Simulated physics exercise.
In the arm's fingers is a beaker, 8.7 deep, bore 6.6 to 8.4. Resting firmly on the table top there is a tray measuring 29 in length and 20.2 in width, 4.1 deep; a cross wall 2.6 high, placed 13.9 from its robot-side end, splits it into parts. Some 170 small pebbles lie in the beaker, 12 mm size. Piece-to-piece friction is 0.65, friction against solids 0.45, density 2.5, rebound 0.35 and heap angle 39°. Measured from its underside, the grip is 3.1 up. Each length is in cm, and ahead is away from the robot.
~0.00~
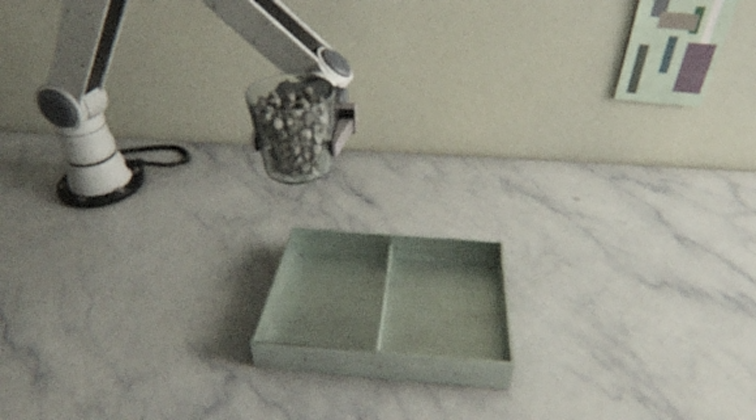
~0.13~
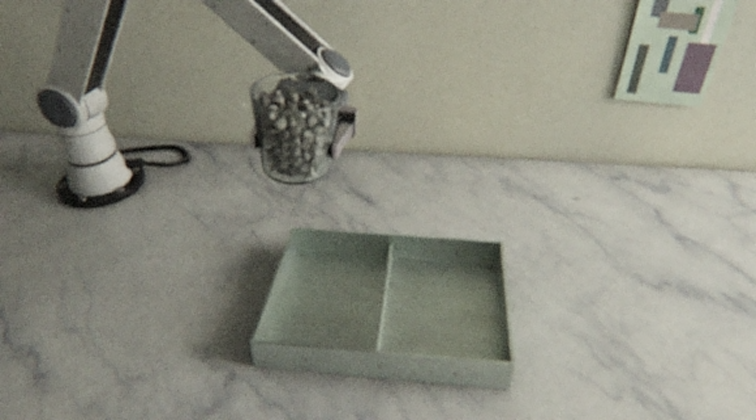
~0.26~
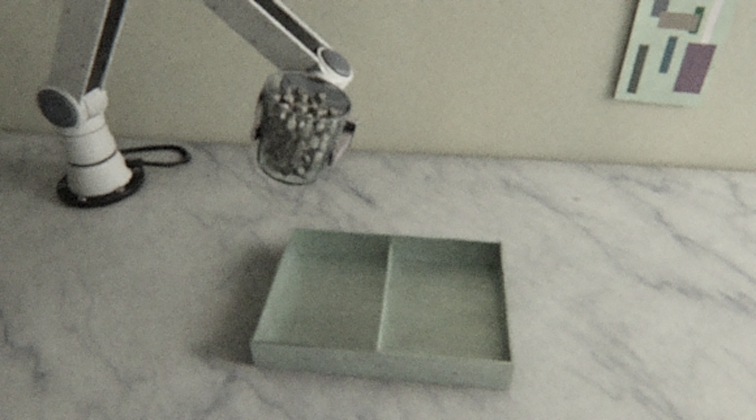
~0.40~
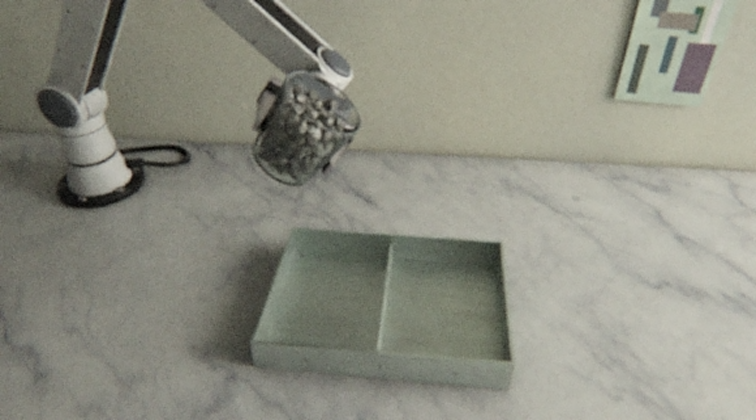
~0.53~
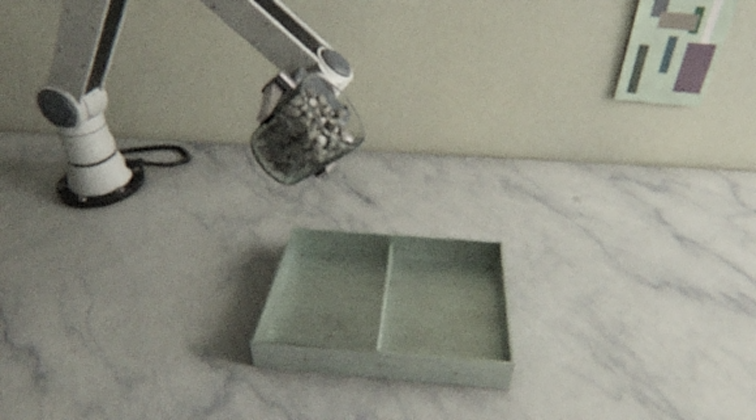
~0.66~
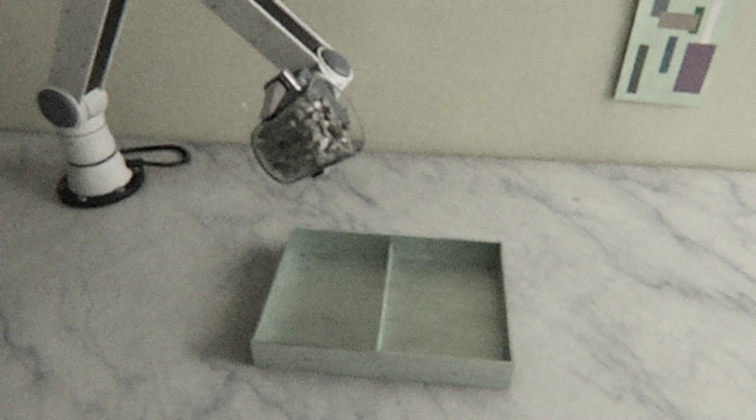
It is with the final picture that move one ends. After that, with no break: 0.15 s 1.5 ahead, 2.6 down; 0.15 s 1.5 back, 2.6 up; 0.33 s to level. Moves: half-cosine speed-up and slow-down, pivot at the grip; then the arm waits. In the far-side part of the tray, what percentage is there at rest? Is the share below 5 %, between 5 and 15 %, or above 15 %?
It is below 5 %.
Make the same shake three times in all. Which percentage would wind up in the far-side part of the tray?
Roughly 0 percent.
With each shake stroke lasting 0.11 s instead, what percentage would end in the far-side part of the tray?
That change gives some 0 percent.
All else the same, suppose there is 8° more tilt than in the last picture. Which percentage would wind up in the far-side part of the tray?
In that case roughly 0 per cent.
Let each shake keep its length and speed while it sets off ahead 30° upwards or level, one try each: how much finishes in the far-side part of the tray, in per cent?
It comes to around 0 per cent on the first try and around 5 per cent on the second.
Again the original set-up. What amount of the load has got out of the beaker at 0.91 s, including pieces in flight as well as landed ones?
0 %.
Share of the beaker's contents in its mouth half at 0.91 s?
Mouth half: Close to 50 per cent.
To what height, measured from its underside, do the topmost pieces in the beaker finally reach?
It reaches close to 8.5 cm in the end.
After 0.91 s, tilted 54° forward, highest piece 29 above the table; 174 in the beaker.
After 1.16 s, tilted 17° forward, highest piece 29 above the table; 174 in the beaker.
After 1.49 s, level, highest piece 30 above the table; 174 in the beaker.
After 2.54 s, level, highest piece 30 above the table; 174 in the beaker.
At rest, 174 in the beaker. That is 0 % in the far-side part of the tray.
